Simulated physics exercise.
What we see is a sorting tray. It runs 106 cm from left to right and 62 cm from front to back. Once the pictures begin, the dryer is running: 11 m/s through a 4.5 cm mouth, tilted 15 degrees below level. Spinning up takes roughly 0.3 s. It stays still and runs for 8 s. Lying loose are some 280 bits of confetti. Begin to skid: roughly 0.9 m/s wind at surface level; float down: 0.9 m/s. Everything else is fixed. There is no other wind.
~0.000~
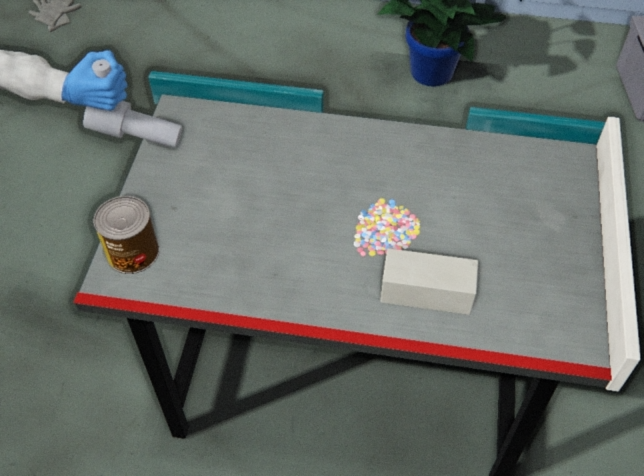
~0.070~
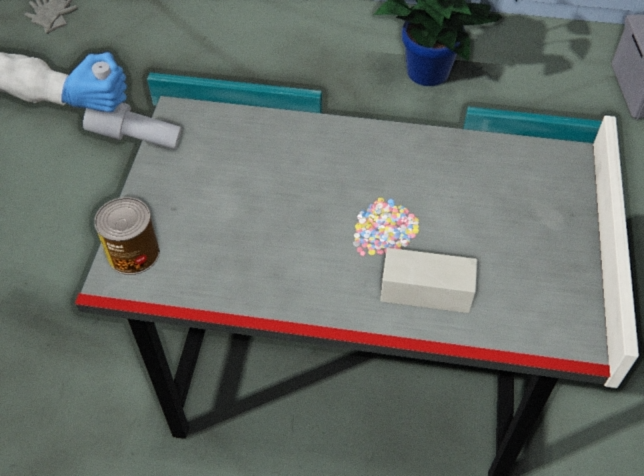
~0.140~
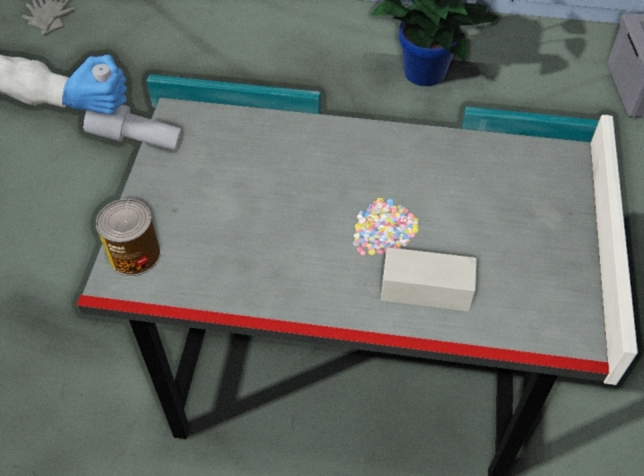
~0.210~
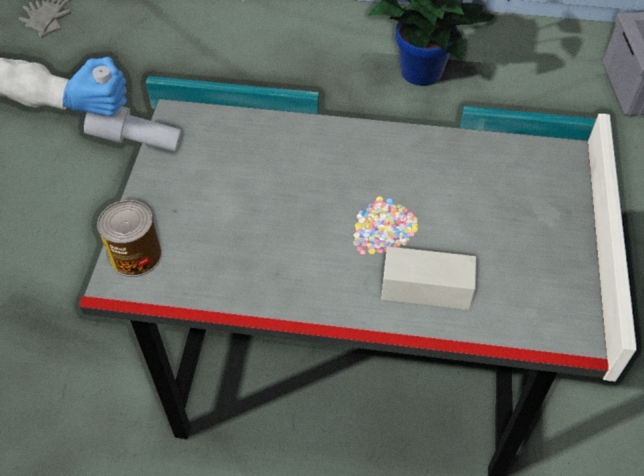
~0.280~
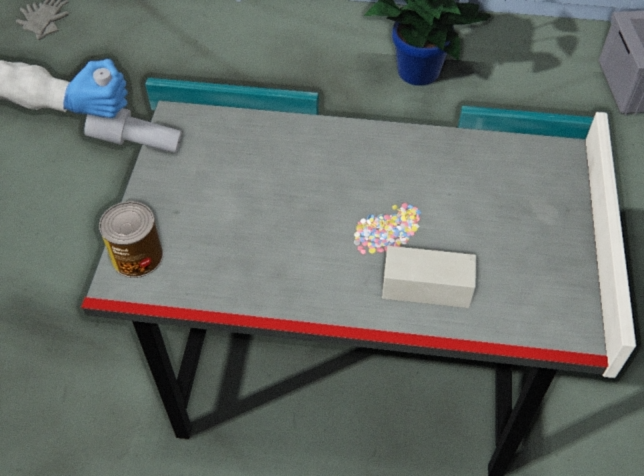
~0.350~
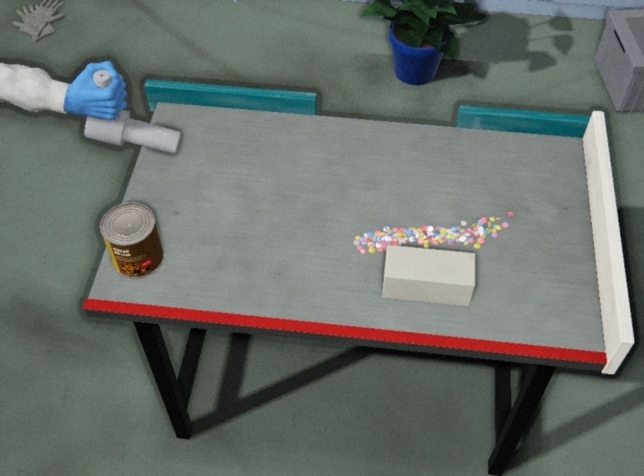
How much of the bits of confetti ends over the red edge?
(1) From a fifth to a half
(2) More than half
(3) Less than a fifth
The answer is 2.
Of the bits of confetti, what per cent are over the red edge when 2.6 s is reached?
Some 100 per cent.
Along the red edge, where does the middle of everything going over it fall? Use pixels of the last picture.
The middle of the crossings lies near (528, 356) in the last picture.
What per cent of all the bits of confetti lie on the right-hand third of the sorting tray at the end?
Roughly 0 %.
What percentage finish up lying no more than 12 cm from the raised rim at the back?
It comes to close to 0 per cent.
After 1.6 s the count stands so, 99 % are over the red edge.
After 2.6 s the count stands so, 100 % are over the red edge.
After 4.4 s the count stands so, 100 % are over the red edge.
After 8.0 s, at the end, 100 % are over the red edge.
